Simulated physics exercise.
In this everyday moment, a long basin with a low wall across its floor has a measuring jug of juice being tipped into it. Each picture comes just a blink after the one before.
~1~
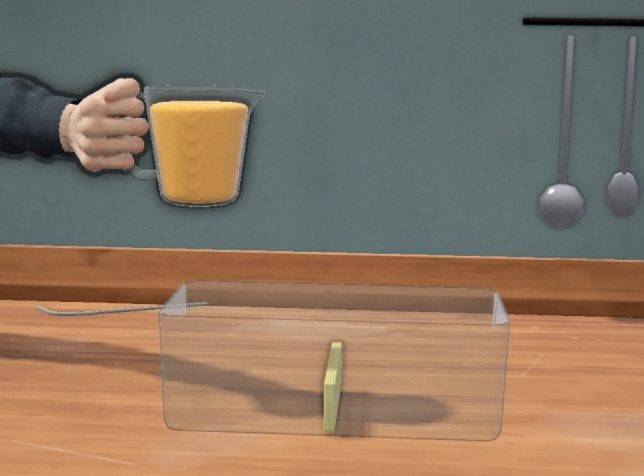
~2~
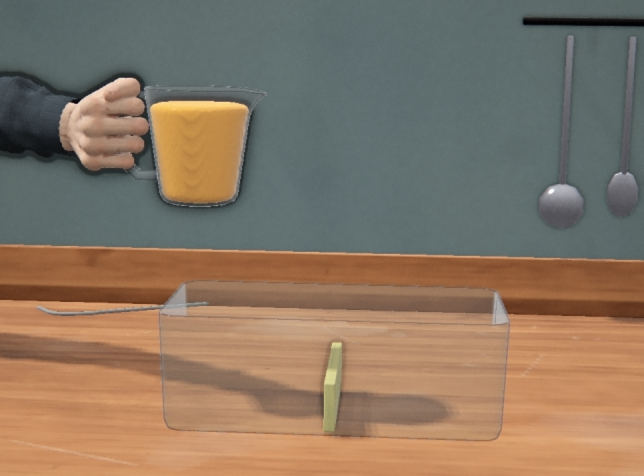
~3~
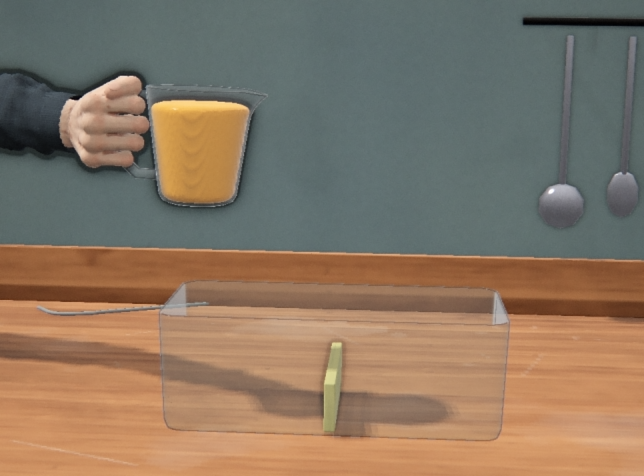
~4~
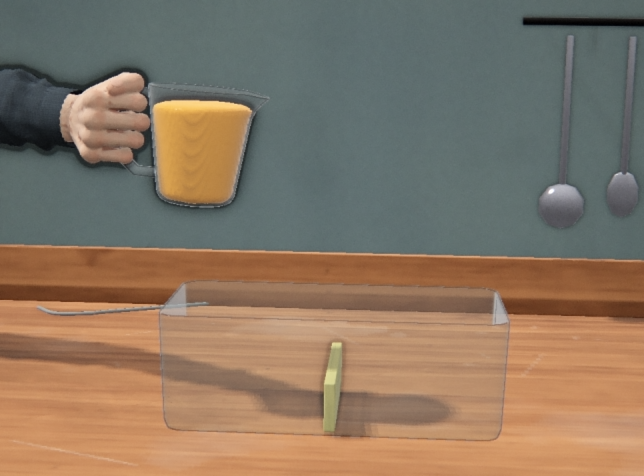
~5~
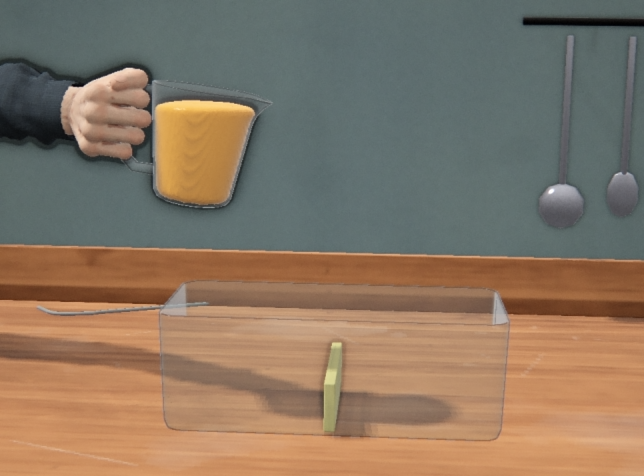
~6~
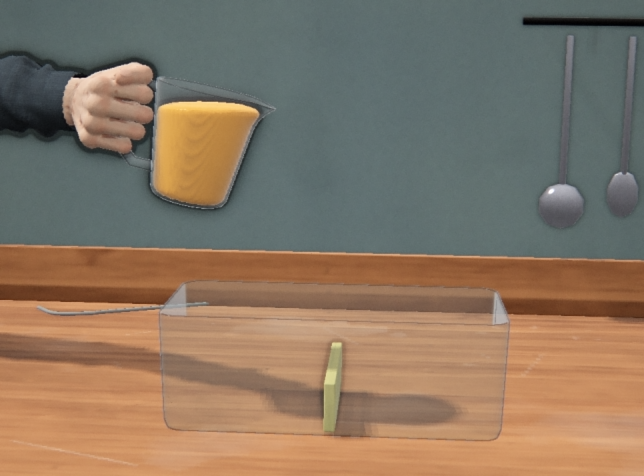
A hand slowly tilting a clear jug of orange juice slightly rightward above a long transparent basin with a low green wall inside.
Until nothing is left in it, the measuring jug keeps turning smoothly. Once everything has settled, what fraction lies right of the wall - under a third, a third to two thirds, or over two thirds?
The right side of the wall holds a middle share, one third to two thirds.
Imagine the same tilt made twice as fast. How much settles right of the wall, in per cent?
I'd estimate some 25 percent.
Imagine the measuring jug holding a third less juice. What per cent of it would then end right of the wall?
That share would be some 20 parts in a hundred.
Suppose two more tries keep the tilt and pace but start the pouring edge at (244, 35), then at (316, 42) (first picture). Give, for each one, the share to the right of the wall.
The first gives 35 %, the second 95 %.
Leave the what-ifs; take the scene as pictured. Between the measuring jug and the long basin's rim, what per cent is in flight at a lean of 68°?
About 20 %.
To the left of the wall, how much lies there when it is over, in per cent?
50 % or thereabouts.
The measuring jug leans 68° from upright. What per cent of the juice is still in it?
Some 75 in a hundred has yet to spill out.
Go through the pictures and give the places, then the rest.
The first picture shows tilt 0°; pouring edge (266, 92); surface from (152, 104) to (249, 106); the long basin's rim runs from (172, 299) to (503, 308); the wall's top is at (334, 364).
The second picture shows tilt 1°; pouring edge (266, 92); surface from (152, 105) to (250, 107).
The third picture shows tilt 2°; pouring edge (268, 94); surface from (154, 104) to (251, 108).
The fourth picture shows tilt 5°; pouring edge (270, 97); surface from (156, 104) to (253, 108).
The fifth picture shows tilt 8°; pouring edge (273, 102); surface from (157, 105) to (256, 110).
The sixth picture shows tilt 12°; pouring edge (276, 108); surface from (160, 107) to (262, 111).
A moment on, the tilt is 68° and 73 per cent is still to pour, 1 is left of the wall and 5 right of it.
Next, the tilt is 102° and 17 per cent is still to pour, 19 is left of the wall and 44 right of it.
Then the tilt is 108° and 0 per cent is still to pour, 50 is left of the wall and 48 right of it.
Later the tilt is 108° and 0 per cent is still to pour, 50 is left of the wall and 49 right of it.
Finally, 50 per cent lies left of the wall, 49 right of it and 1 outside.
